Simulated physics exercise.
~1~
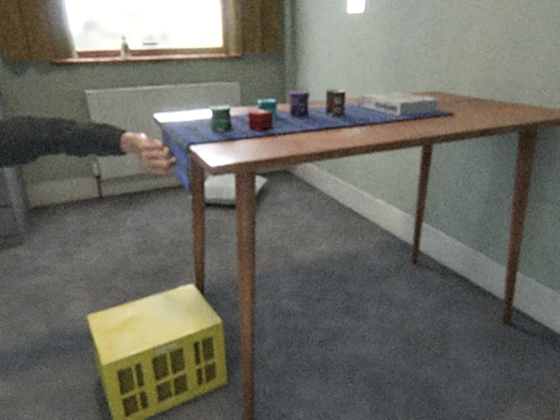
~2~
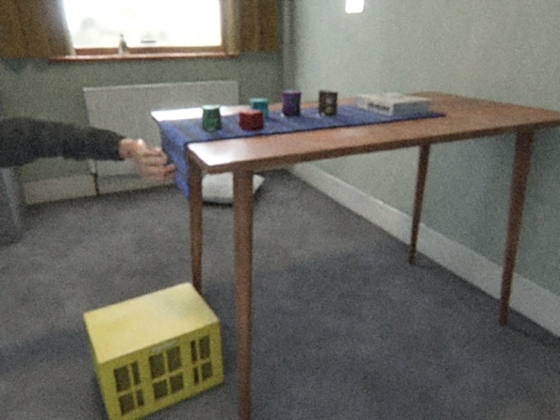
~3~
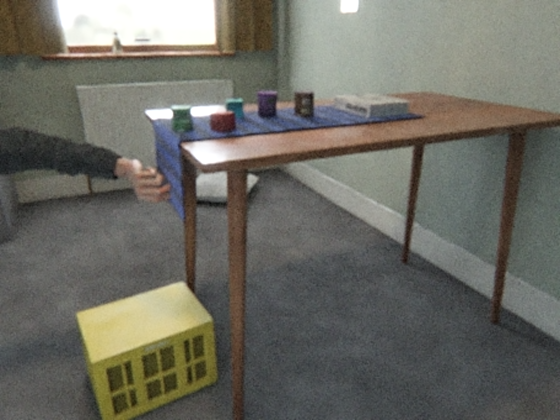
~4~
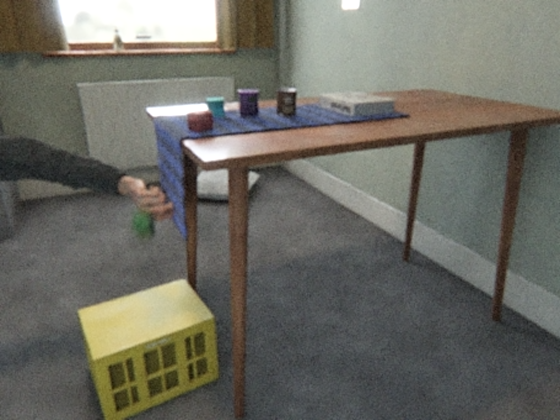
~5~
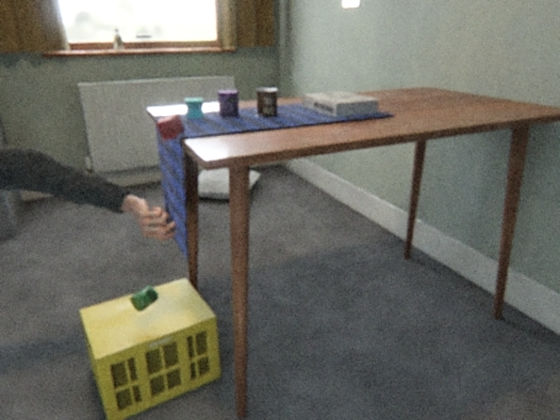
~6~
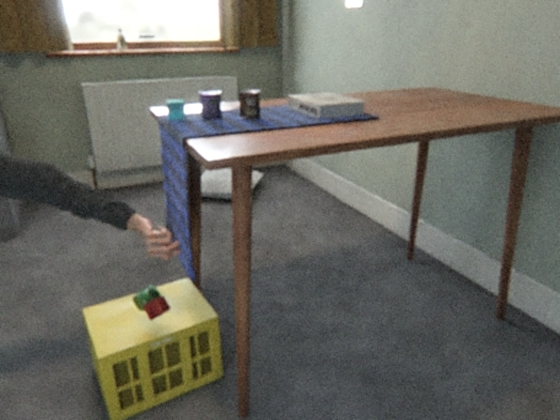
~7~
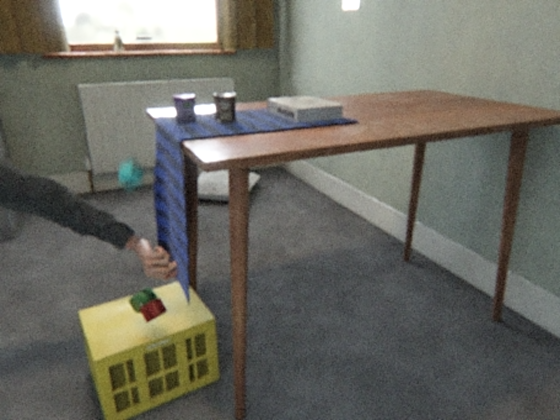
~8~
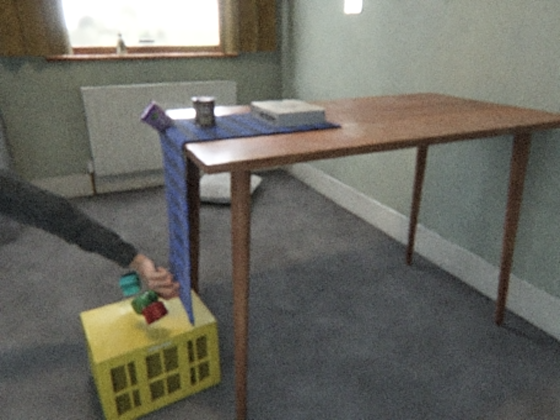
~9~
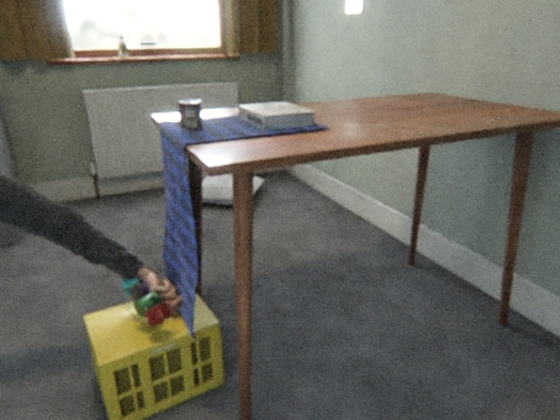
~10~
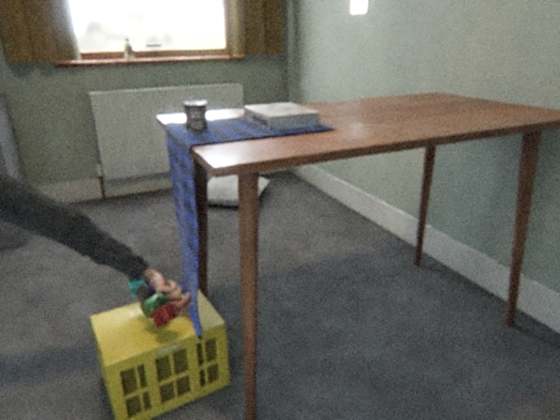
A hand slowly pulled a blue scarf down over the left end of a wooden table, and a green pot, a red one, a turquoise one and a purple can dropped in turn onto a yellow crate, leaving a dark can and a pale box on top.
